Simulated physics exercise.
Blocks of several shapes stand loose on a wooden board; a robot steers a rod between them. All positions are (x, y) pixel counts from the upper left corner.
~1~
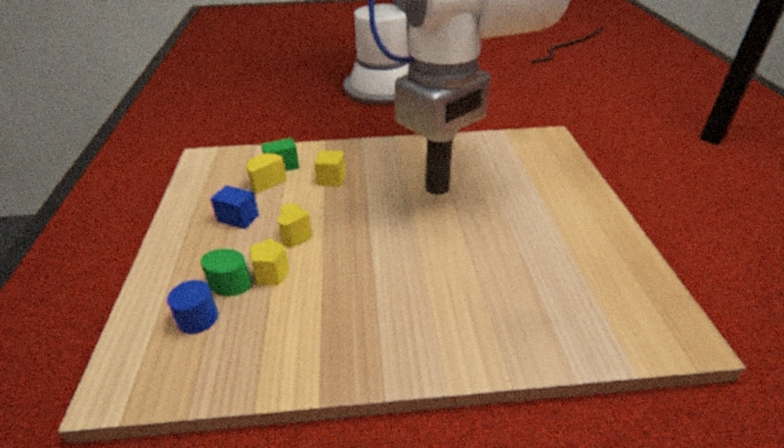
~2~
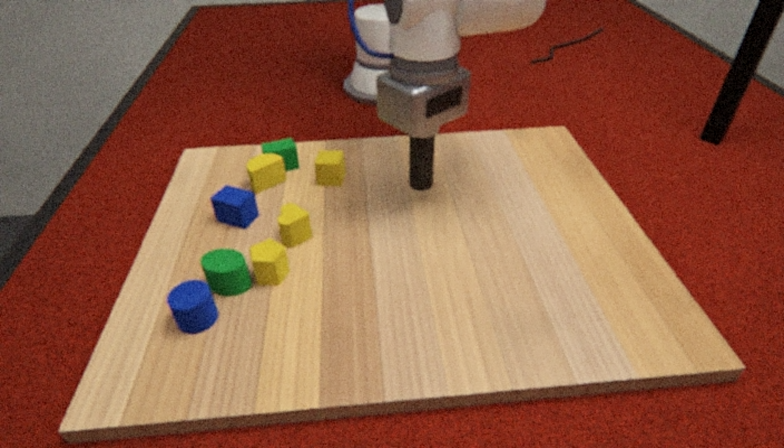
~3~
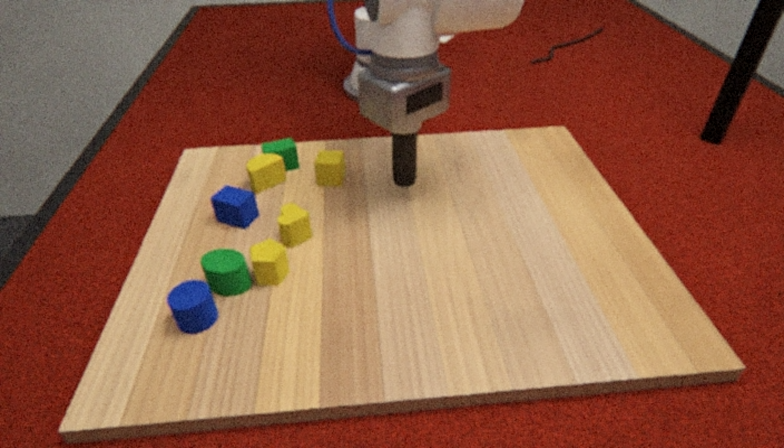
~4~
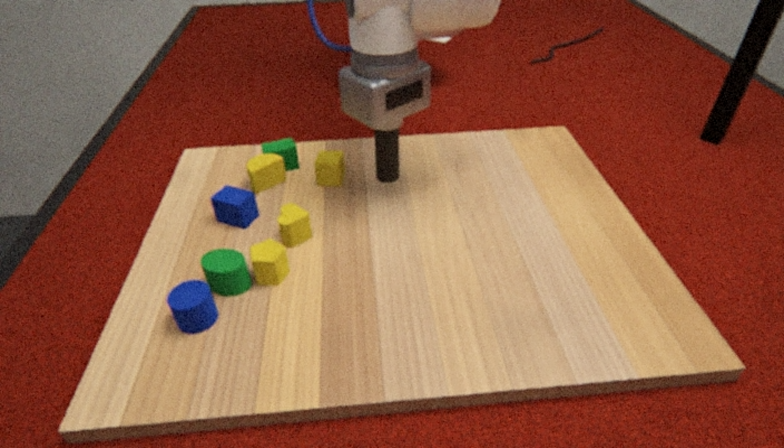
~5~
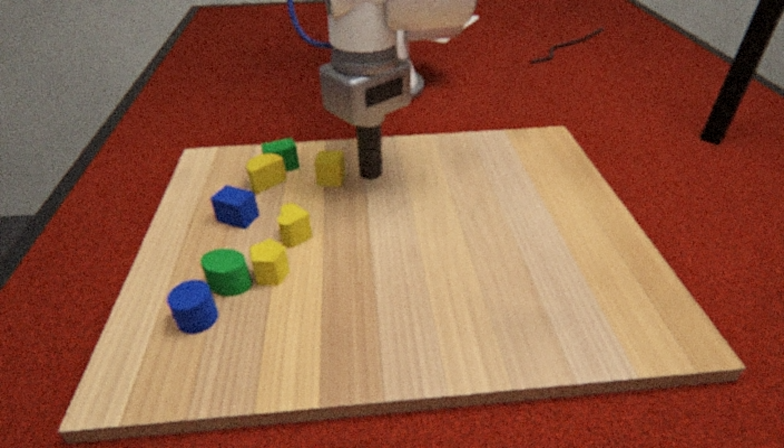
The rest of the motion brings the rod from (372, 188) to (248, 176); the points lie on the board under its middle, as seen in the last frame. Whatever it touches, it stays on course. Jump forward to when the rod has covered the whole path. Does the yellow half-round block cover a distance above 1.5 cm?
Yes, I think so.
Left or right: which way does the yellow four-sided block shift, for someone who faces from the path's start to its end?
That block drifts right.
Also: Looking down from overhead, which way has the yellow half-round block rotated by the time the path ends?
It spins anti-clockwise.
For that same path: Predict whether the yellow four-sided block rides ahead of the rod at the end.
Looking at the end of the path, the yellow four-sided block has slipped free of the rod.
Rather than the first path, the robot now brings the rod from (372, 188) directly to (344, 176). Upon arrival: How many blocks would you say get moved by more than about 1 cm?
Going by the path, one of them shifts by more than about 1 cm.
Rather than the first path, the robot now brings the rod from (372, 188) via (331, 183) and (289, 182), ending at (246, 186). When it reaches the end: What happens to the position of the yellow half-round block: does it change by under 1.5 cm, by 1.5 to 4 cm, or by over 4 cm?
Offset: Above 4 cm.
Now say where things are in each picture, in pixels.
Rod tip at (437, 189); block tops, blue rectangular block at (232, 195); yellow half-round block at (262, 161); green rectangular block at (278, 145); yellow four-sided block at (329, 157), in the first picture.
Rod at (421, 185); blocks unchanged, in the second picture.
Rod at (405, 181); blocks unchanged, in the third picture.
Rod at (388, 177); blocks unchanged, in the fourth picture.
Rod at (371, 174); blue rectangular block at (232, 195); yellow half-round block at (262, 161); green rectangular block at (278, 145); yellow four-sided block at (329, 157), in the fifth picture.
The first path, step by step. One third of the way, rod at (327, 169); yellow four-sided block at (313, 152), turned 40° clockwise.
Two thirds of the way, rod at (285, 165); yellow half-round block at (252, 162); green rectangular block at (275, 142), turned 40° anticlockwise; yellow four-sided block at (299, 145), turned 90° clockwise.
At the end, rod at (245, 162); blue rectangular block in place; yellow half-round block at (227, 163), turned 110° anticlockwise; green rectangular block at (270, 140); yellow four-sided block at (299, 145), turned 90° clockwise.
